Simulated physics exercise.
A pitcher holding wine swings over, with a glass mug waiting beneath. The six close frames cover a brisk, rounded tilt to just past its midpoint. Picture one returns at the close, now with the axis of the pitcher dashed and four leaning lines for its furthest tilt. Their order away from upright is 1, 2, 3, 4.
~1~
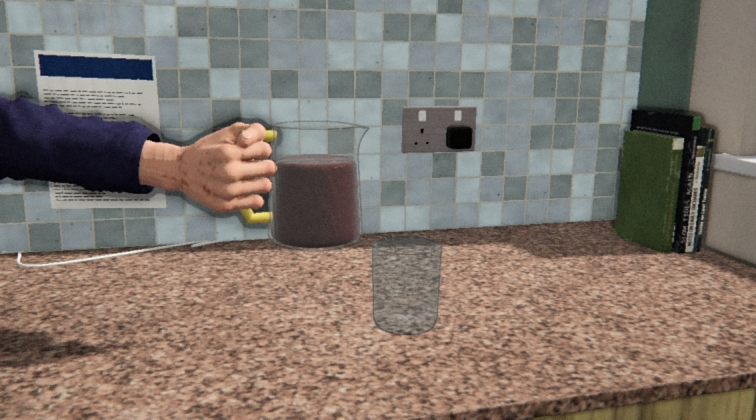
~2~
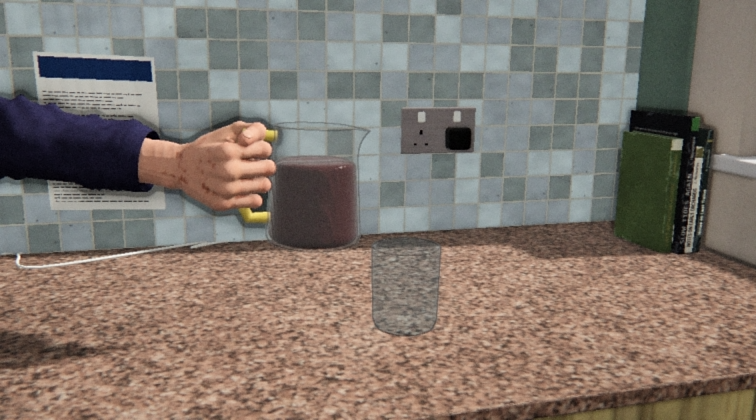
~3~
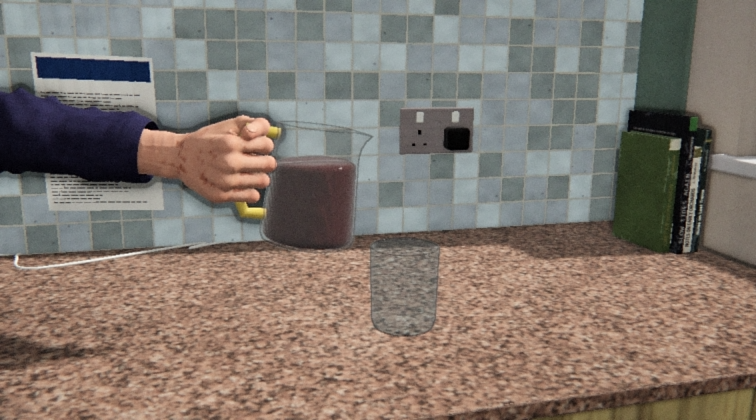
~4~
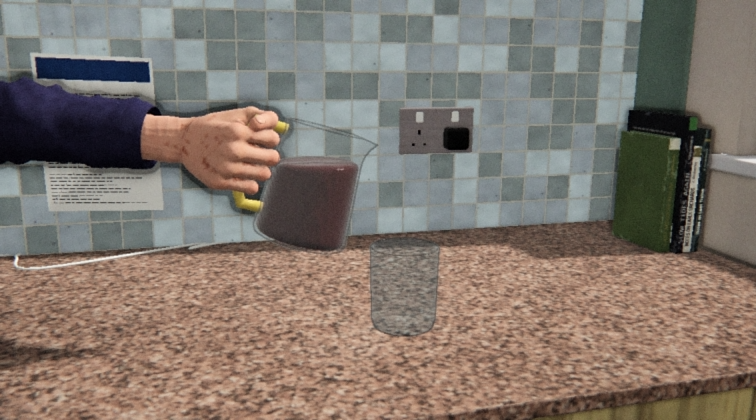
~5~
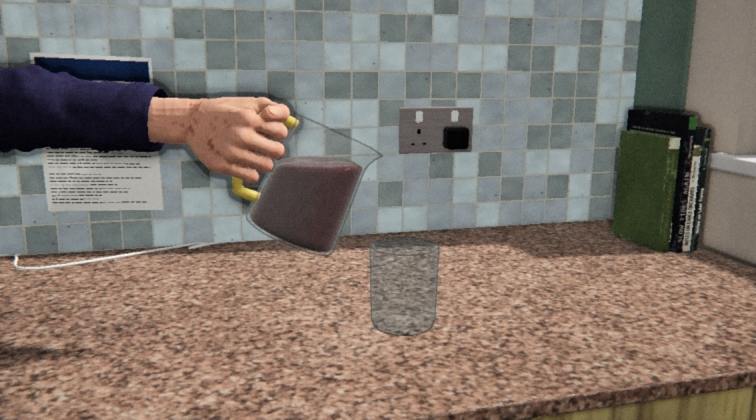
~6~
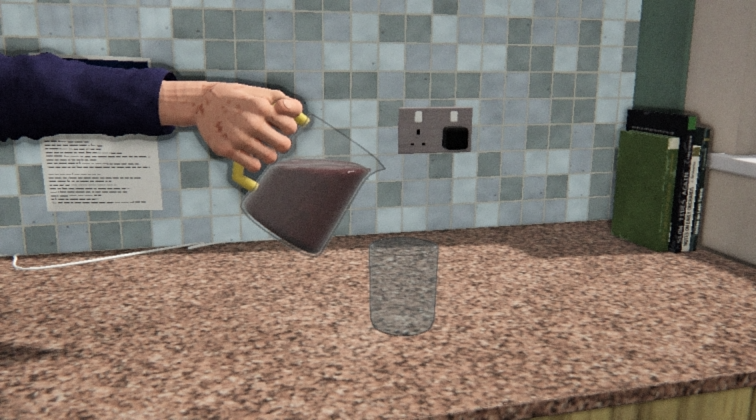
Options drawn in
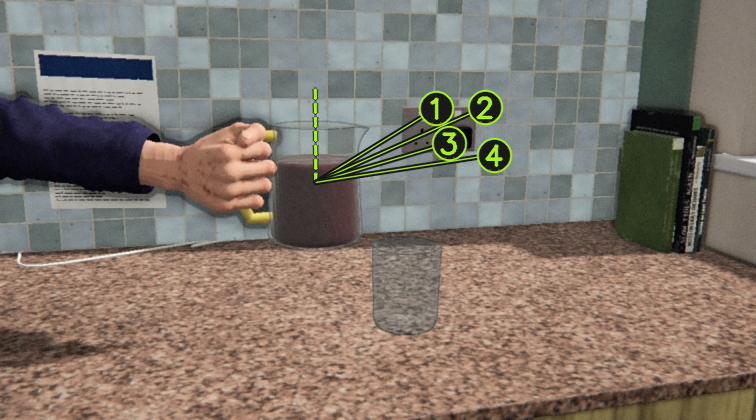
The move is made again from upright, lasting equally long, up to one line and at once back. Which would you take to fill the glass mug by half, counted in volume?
Best: 2.
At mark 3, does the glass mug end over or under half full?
Over.
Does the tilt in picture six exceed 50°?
No, it does not.
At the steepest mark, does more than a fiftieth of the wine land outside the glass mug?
Yes.
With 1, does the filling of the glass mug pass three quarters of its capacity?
No, it does not.
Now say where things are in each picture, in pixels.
In the first picture, upright, lip at (367, 127); rim of the glass mug round (407, 244); nothing has left yet.
In the second picture, upright, lip at (368, 130); nothing has left yet.
In the third picture, tipped about 7°, lip at (371, 135); nothing has left yet.
In the fourth picture, tipped about 15°, lip at (376, 144); nothing has left yet.
In the fifth picture, tipped about 25°, lip at (381, 155); nothing has left yet.
In the sixth picture, tipped about 35°, lip at (383, 167); nothing has left yet.
In lime, 1 at (421, 117); 2 at (469, 113); 3 at (432, 147); 4 at (477, 157).
If 1 is chosen, the glass mug ends with about 32 % of what it can hold.
If 2 is chosen, the glass mug ends with about 53 % of what it can hold.
If 3 is chosen, the glass mug ends with about 74 % of what it can hold.
If 4 is chosen, the glass mug ends with about 80 % of what it can hold; 11 % of the wine is spilt.
